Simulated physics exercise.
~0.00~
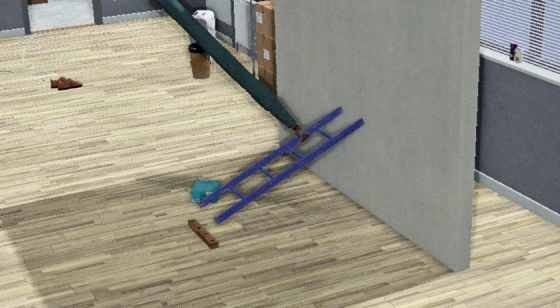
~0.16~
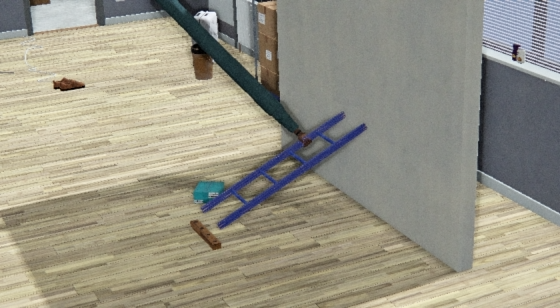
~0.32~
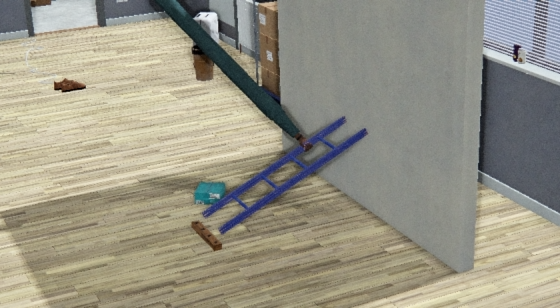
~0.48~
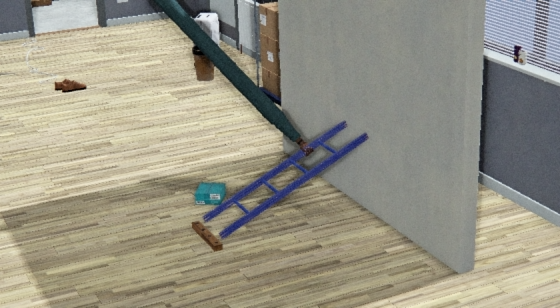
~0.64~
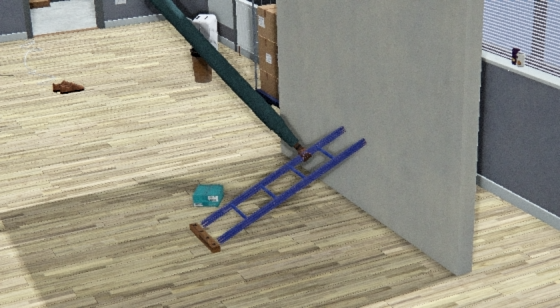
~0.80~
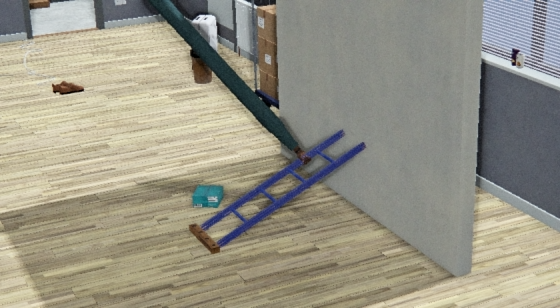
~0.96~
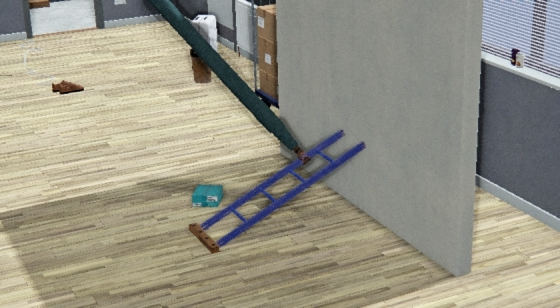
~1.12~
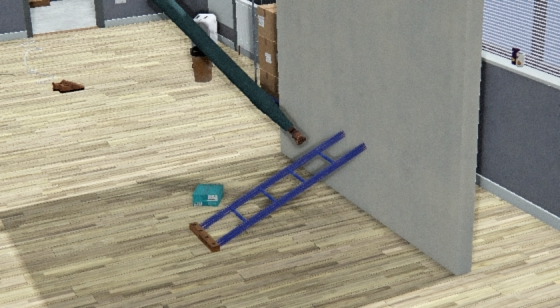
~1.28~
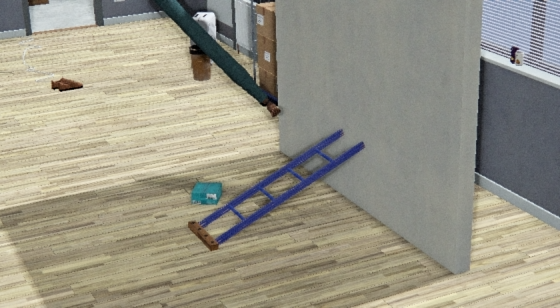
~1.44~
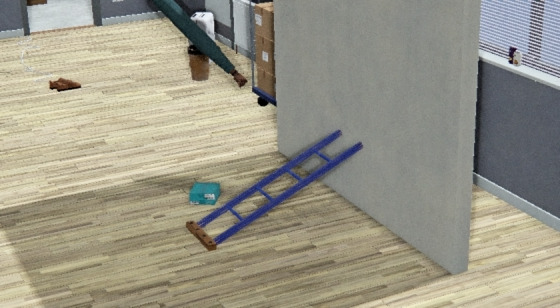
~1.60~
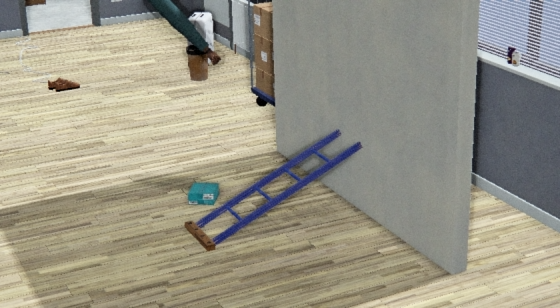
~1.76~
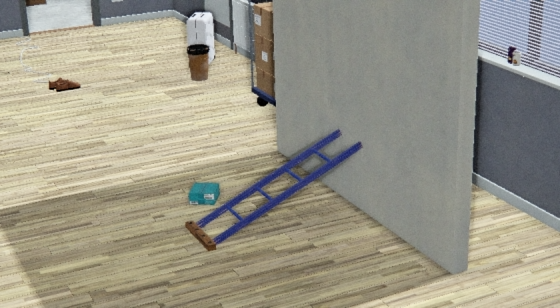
A blue ladder was leant against a grey wall by a dark green arm, its feet settling against a brown batten on the floor beside a turquoise parcel; then the arm let go and drew back out of view, and the ladder stayed up.
